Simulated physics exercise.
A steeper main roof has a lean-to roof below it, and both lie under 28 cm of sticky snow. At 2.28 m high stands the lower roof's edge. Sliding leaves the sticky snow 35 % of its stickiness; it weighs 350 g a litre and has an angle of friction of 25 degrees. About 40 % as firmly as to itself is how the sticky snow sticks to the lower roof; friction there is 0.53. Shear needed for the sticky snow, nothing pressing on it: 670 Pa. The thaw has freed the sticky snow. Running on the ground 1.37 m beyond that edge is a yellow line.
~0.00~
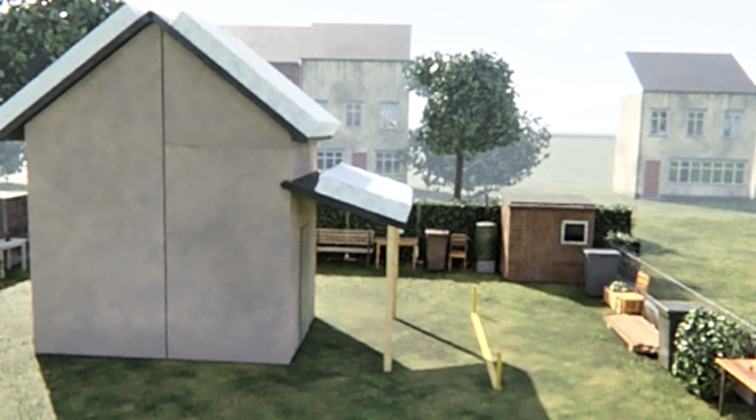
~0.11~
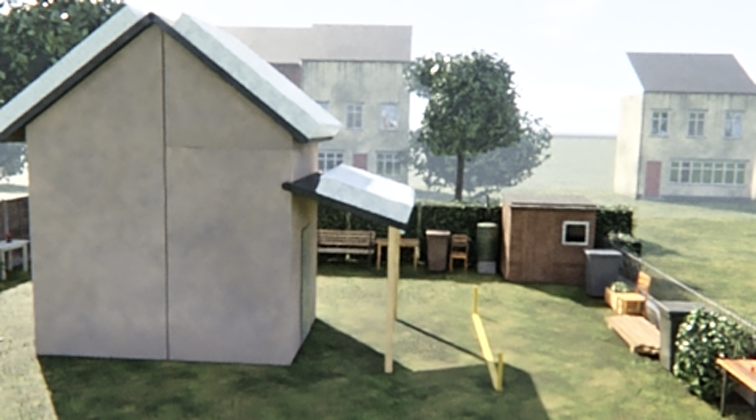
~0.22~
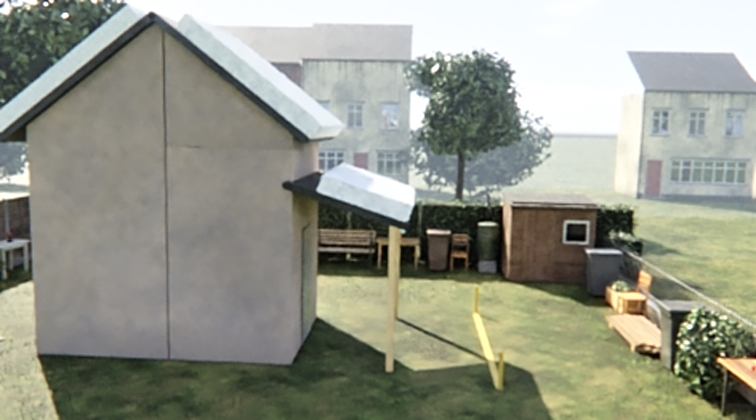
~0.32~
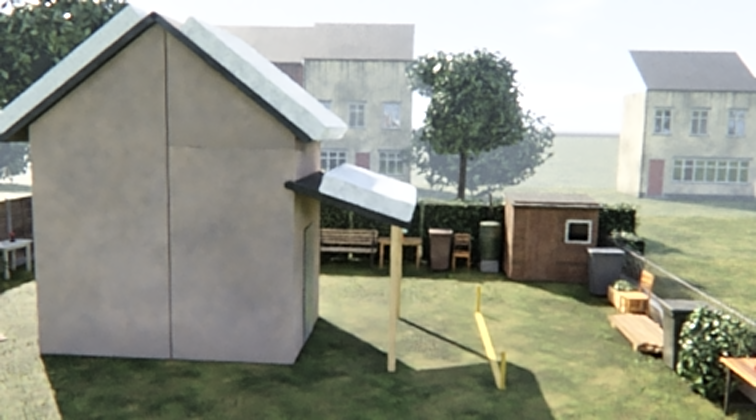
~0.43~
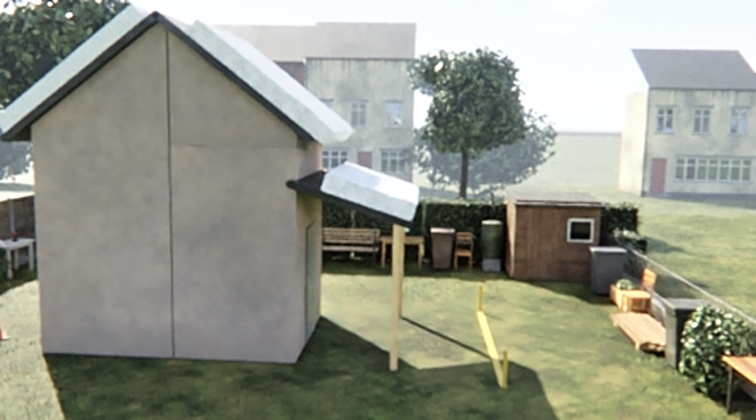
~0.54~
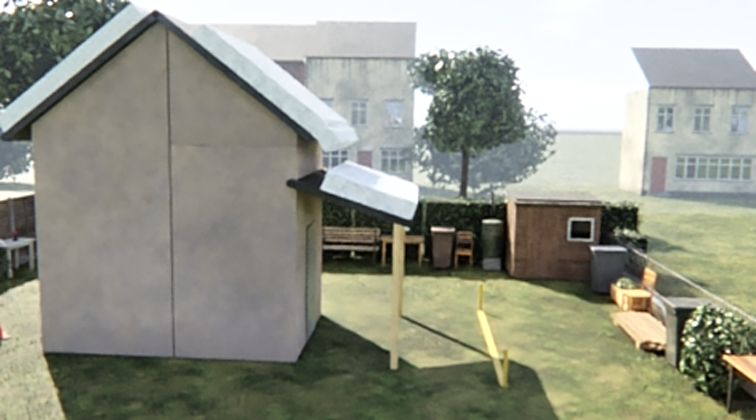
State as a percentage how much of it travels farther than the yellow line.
Roughly 11 per cent travels past the yellow line.
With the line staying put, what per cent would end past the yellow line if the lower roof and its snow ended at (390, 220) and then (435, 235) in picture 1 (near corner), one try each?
In turn about 16 %, 6 %.
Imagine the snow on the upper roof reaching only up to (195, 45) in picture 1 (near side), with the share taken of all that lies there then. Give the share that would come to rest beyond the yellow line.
Result: Approx. 7 % past the line.
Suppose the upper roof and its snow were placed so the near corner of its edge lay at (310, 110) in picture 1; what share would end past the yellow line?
Roughly 35 per cent.
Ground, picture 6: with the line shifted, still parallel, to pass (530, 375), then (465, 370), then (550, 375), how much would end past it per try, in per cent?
First try 4 per cent, second 25 per cent, third 1 per cent.
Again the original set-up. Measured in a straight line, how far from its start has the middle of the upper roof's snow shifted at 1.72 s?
Straight-line shift: Roughly 2.4 m.
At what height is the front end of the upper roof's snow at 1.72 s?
2.4 m or thereabouts.
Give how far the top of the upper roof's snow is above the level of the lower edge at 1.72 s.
At that moment the top of the snow is about 1.3 m above the lower edge.
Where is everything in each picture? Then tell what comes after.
Foremost bit of the sticky snow at (310, 122), in the first frame.
Foremost bit of the sticky snow at (311, 124), its middle shifted 1.1 cm, in the second frame.
Foremost bit of the sticky snow at (313, 134), its middle shifted 4.6 cm, 2 % of it past the upper edge, in one piece, in the third frame.
Foremost bit of the sticky snow at (318, 137), its middle shifted 10 cm, 4 % of it past the upper edge, in one piece, in the fourth frame.
Foremost bit of the sticky snow at (325, 129), its middle shifted 19 cm, 7 % of it past the upper edge, in one piece, in the fifth frame.
Foremost bit of the sticky snow at (332, 136), its middle shifted 30 cm, 12 % of it past the upper edge, cracking, in the sixth frame.
After 1.08 s, none is below the lower edge and 0 % is past the line.
After 1.72 s, none is below the lower edge and 0 % is past the line.
After 2.36 s, 31 % is below the lower edge and 2 % is past the line.
After 3.00 s, 44 % is below the lower edge and 10 % is past the line.
After 4.40 s, 51 % is below the lower edge and 11 % is past the line.
